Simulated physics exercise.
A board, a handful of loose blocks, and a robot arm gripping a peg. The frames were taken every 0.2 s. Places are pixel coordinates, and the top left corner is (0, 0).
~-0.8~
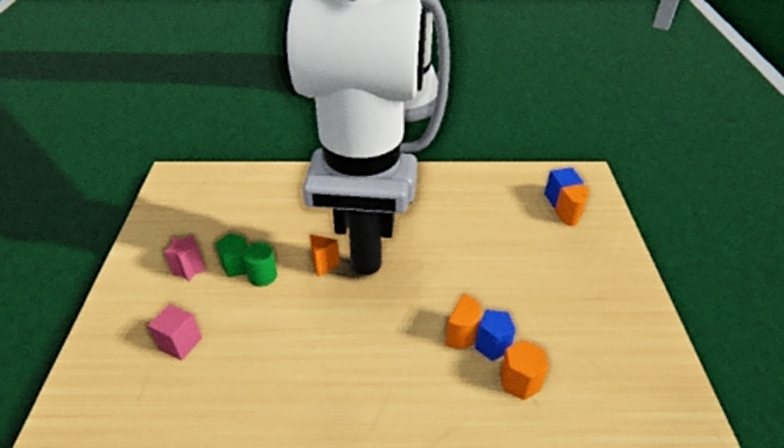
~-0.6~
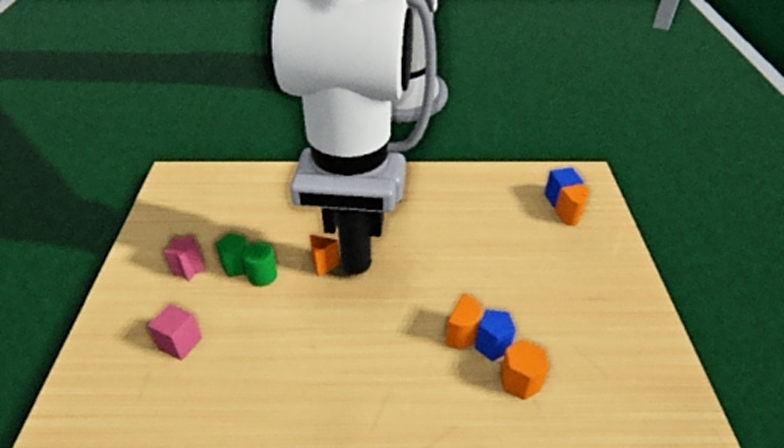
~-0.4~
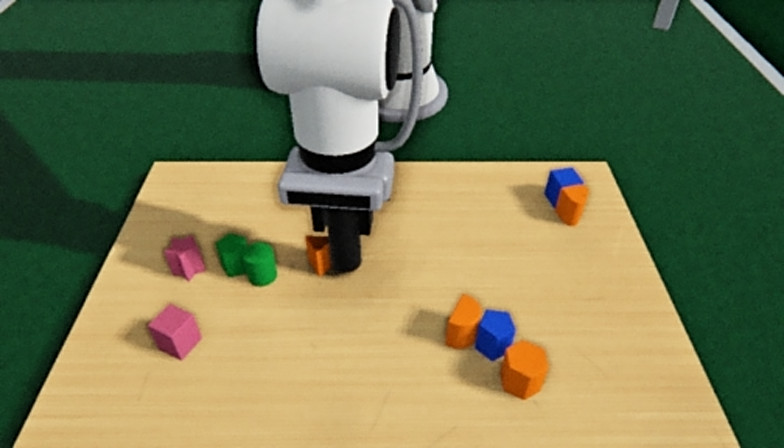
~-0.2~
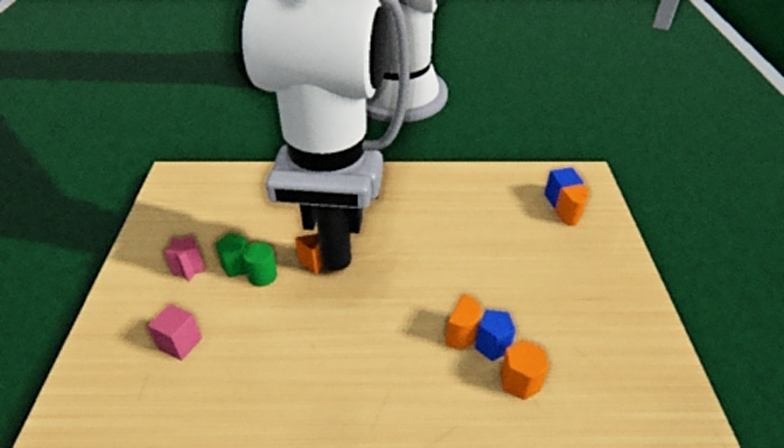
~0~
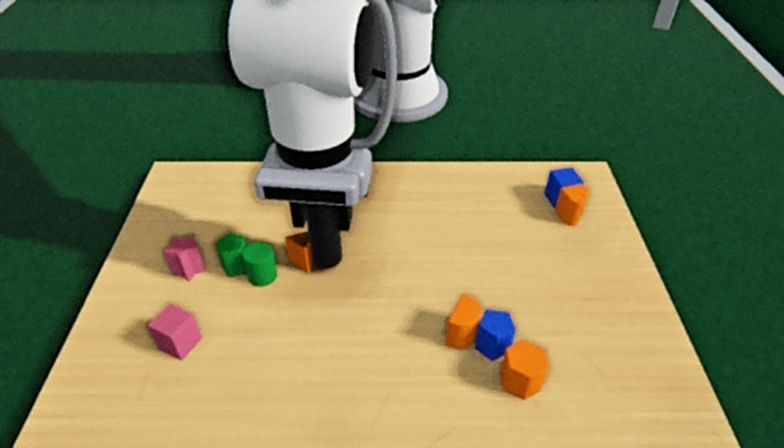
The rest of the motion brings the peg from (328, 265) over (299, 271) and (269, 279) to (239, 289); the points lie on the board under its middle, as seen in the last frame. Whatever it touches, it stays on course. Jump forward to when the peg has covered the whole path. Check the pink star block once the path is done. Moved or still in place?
That one stays where it is.
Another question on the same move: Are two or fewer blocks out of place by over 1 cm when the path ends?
I'd say no.
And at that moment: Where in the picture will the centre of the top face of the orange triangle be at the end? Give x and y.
(266, 234)
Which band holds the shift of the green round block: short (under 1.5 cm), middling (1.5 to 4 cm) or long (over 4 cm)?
It slides well over 4 cm.
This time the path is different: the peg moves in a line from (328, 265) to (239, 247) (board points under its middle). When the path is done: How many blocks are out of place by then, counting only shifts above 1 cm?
The number of blocks that move over 1 cm is one.
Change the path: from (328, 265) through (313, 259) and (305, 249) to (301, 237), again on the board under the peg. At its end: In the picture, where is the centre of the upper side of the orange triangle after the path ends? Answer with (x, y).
It comes to (277, 231).
What follows on the original path. Halfway along, peg (282, 269); green five-sided block (225, 242), turned 15° clockwise; green round block (247, 254); orange triangle (268, 234), turned 20° clockwise.
At the end, peg (237, 283); pink star block unmoved; green five-sided block (215, 241), turned 65° clockwise; green round block (201, 264); orange triangle (266, 234), turned 35° clockwise.
